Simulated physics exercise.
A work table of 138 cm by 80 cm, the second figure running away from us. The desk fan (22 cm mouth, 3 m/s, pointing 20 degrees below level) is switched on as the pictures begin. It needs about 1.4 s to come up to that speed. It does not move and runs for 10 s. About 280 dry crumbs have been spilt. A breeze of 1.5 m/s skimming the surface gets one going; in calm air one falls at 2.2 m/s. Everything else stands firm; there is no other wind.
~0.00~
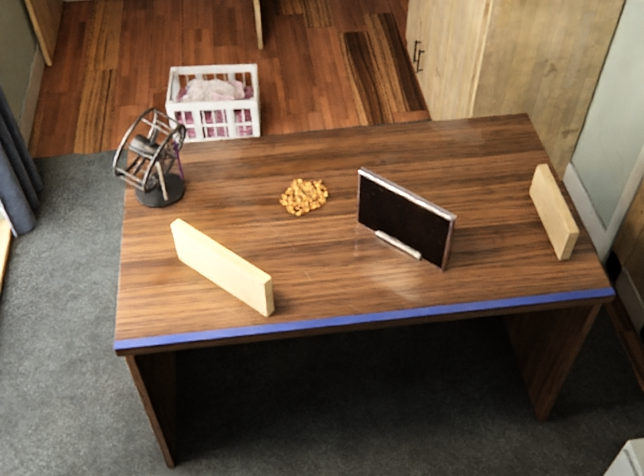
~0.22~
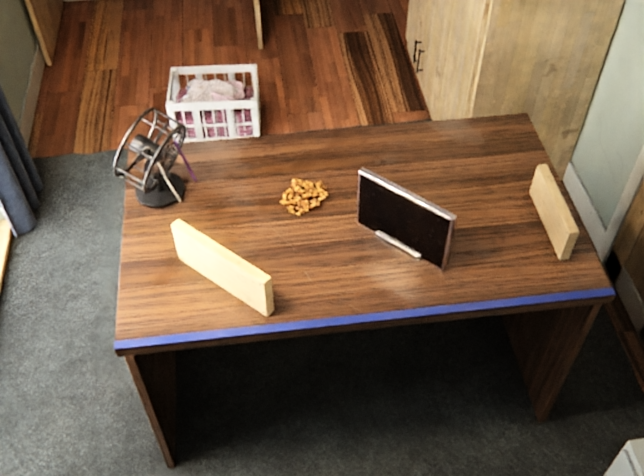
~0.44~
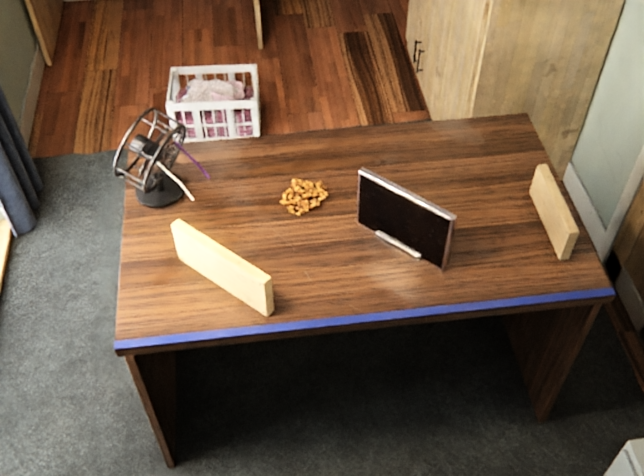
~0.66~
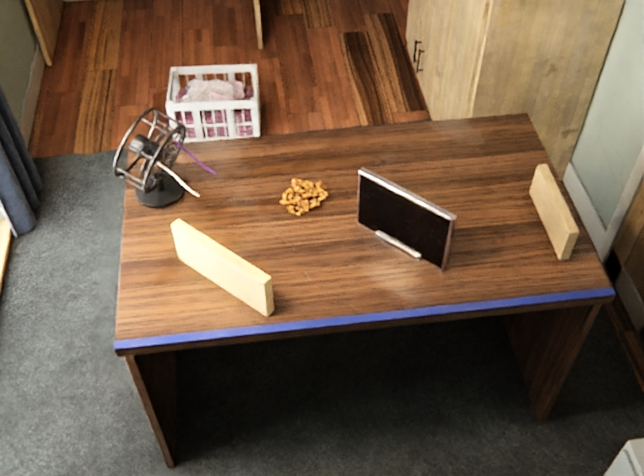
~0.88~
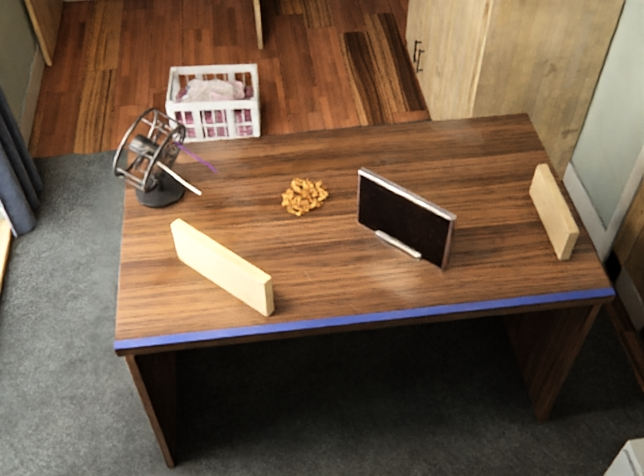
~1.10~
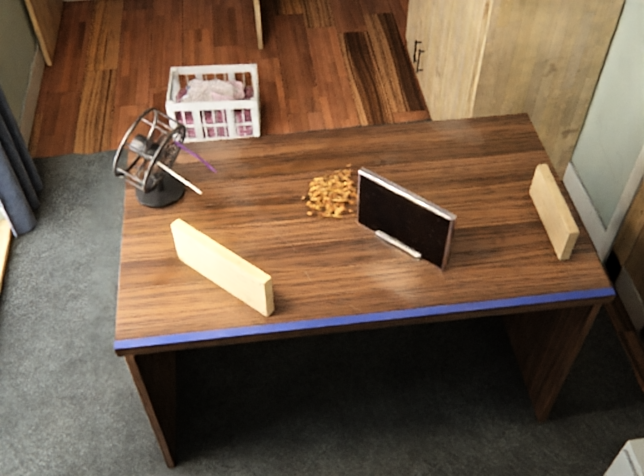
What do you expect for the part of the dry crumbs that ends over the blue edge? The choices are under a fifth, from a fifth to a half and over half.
The share over the blue edge is less than a fifth.
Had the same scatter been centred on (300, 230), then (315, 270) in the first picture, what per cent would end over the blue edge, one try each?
In that order: 80 %, 100 %.
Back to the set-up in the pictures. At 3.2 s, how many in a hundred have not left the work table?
About 30 %.
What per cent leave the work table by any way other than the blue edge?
About 70 %.
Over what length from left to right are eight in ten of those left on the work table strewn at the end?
Roughly 10 cm.
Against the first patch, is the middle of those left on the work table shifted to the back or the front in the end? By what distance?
Towards the front, some 10 cm.
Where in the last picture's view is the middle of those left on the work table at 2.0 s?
Near (529, 198).
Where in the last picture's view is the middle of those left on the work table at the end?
Around (529, 198).
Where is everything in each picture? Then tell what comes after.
In the first picture, the middle of the dry crumbs is near (305, 197), none has stirred yet and the mouth of the desk fan is at (151, 151).
In the second picture, the middle of the dry crumbs is near (303, 195), none has stirred yet and the blue edge is centred on (372, 321).
In the third picture, the middle of the dry crumbs is near (303, 195), none has stirred yet, the top of a laptop is at (406, 192) and the top of a board is at (219, 250).
In the fourth picture, the middle of the dry crumbs is near (303, 195) and none has stirred yet.
In the fifth picture, the middle of the dry crumbs is near (305, 197) and none has stirred yet.
In the sixth picture, the middle of the dry crumbs is near (334, 193), the farthest in sight from the desk fan is at (354, 216) and about 90 % have left their places.
After 2.0 s, 76 % are on the move or not yet settled, 0 % are over the blue edge; the middle of those still in play is near (527, 192).
After 3.2 s, 23 % are on the move or not yet settled, 2 % are over the blue edge; the middle of those still in play is near (529, 198).
After 5.5 s, 18 % are on the move or not yet settled, 5 % are over the blue edge; the middle of those still in play is near (529, 198).
After 10.0 s, at the end, 7 % are over the blue edge; the middle of those still in play is near (529, 198).
